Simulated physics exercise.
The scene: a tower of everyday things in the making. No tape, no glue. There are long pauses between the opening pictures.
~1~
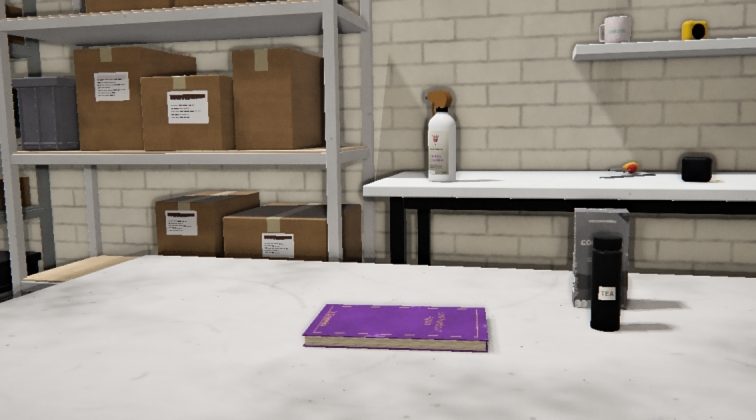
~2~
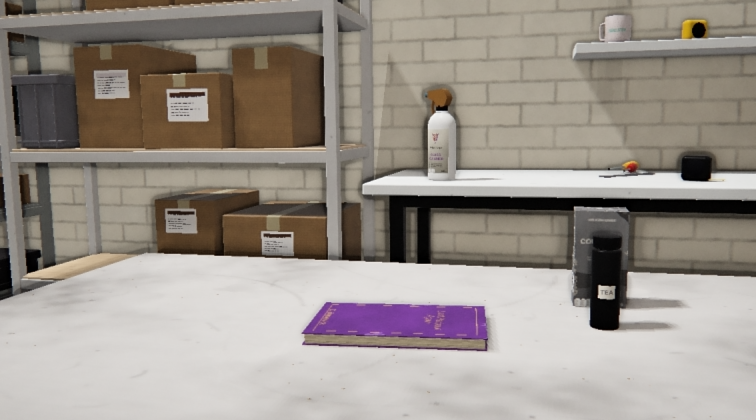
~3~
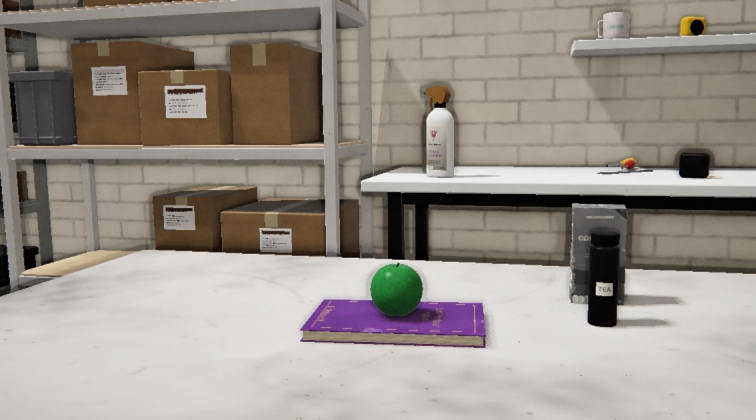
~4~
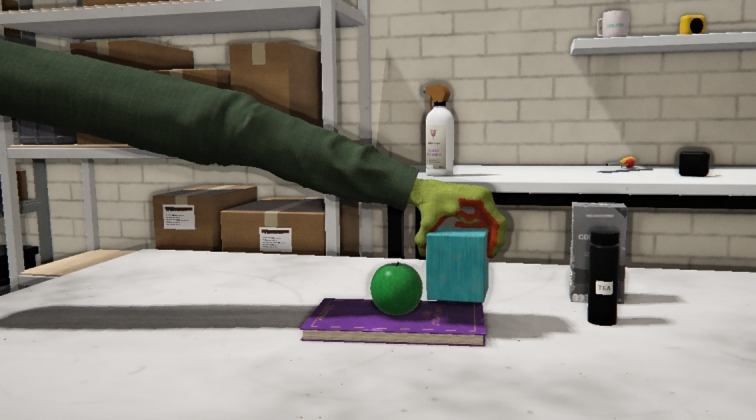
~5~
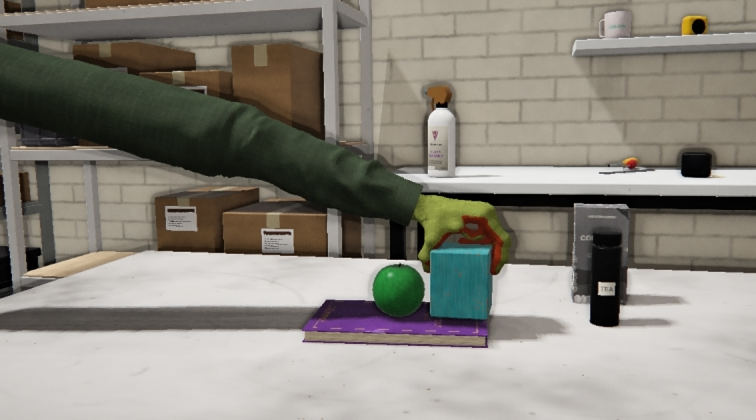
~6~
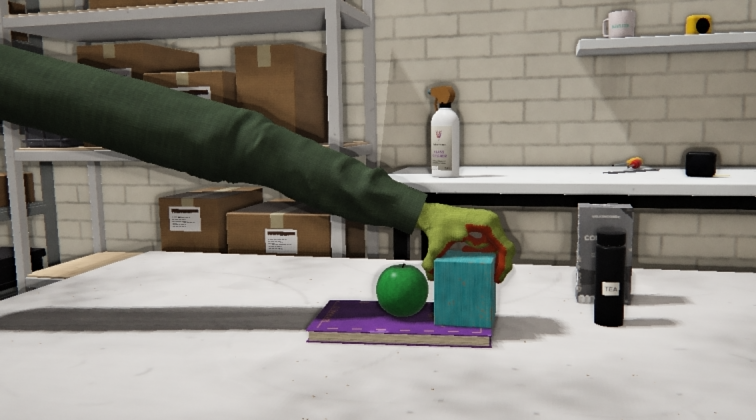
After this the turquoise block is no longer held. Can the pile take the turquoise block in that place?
Outcome: The pile stays up.
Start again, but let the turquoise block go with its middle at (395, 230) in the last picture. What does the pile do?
Then it loses its balance.
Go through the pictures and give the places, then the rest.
The last thing is not in view yet, in the first frame.
The last thing is not in view yet; black shaker (606, 281), in the second frame.
The last thing is not in view yet; green apple (397, 289), in the third frame.
On its way; turquoise block (458, 263); black shaker (603, 277), in the fourth frame.
On its way; turquoise block (462, 279); green apple (399, 290), in the fifth frame.
Set down, still held; turquoise block (466, 288); black shaker (610, 278), in the sixth frame.
Then, 0.30 s on from there, no change.
Then, 0.70 s on from there, turquoise block resting near (466, 288).
In the end, all 5 unmoved. At the end, from the last picture's camera, turquoise block near (466, 288). The pile holds.
